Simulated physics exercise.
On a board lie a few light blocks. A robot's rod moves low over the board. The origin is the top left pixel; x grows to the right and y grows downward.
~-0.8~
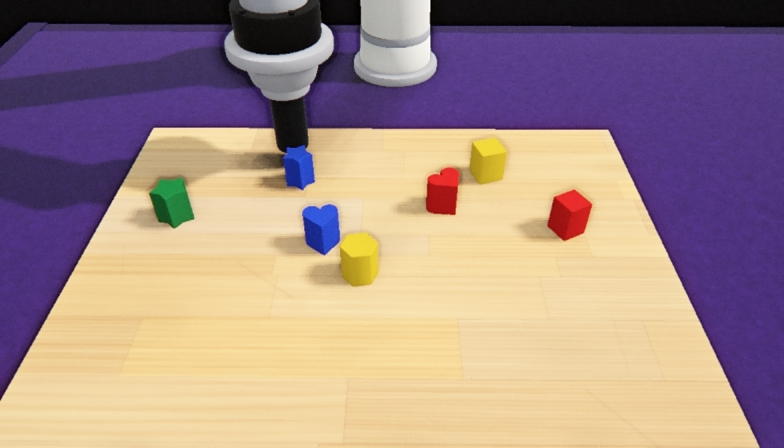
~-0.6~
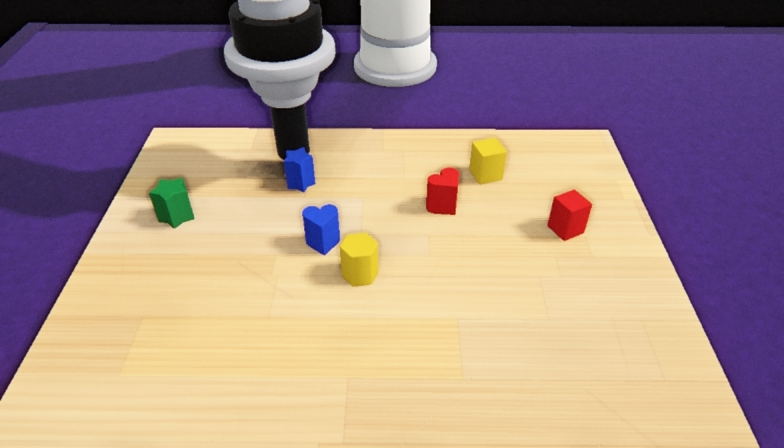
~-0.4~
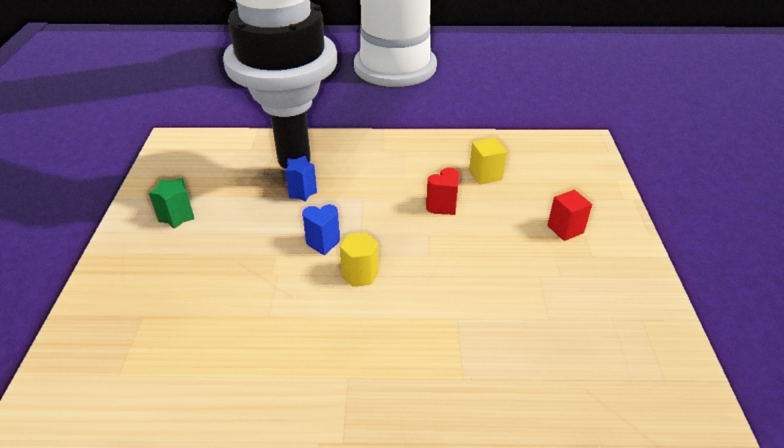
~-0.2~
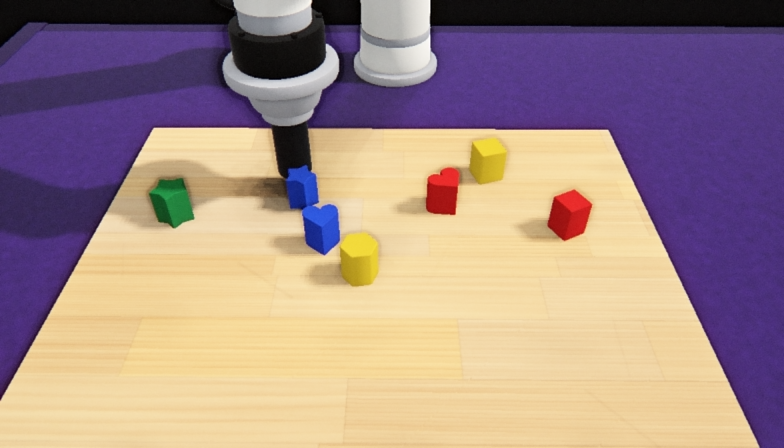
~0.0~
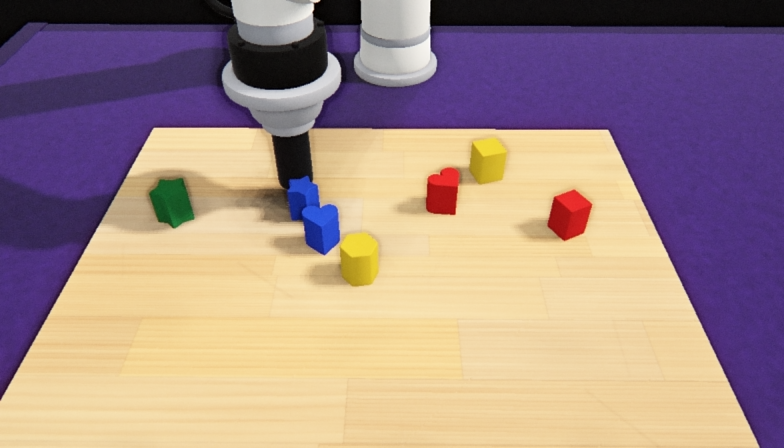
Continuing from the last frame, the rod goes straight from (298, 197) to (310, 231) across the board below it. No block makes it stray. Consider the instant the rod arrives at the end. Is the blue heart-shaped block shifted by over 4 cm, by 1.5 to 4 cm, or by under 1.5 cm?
My prediction: Between 1.5 and 4 cm.
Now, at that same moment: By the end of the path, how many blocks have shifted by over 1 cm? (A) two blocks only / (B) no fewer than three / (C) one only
The one that fits is A, two blocks only.
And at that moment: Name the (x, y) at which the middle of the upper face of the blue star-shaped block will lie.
At pixel (310, 221).
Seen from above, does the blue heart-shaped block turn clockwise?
No, it doesn't check out.
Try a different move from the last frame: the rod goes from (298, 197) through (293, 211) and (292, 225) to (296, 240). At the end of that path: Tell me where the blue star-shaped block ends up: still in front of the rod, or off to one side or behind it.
I'm fairly sure the blue star-shaped block rides along ahead of the rod to the very end.
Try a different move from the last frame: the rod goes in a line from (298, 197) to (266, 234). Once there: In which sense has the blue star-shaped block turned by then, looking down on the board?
It turns round anticlockwise.
The first path, step by step. Halfway along, rod (301, 198); blue star-shaped block (306, 203); blue heart-shaped block (324, 218), turned 20° anticlockwise.
At the end, rod (308, 215); blue star-shaped block (310, 221); blue heart-shaped block (330, 233), turned 40° anticlockwise; yellow six-sided block in place.
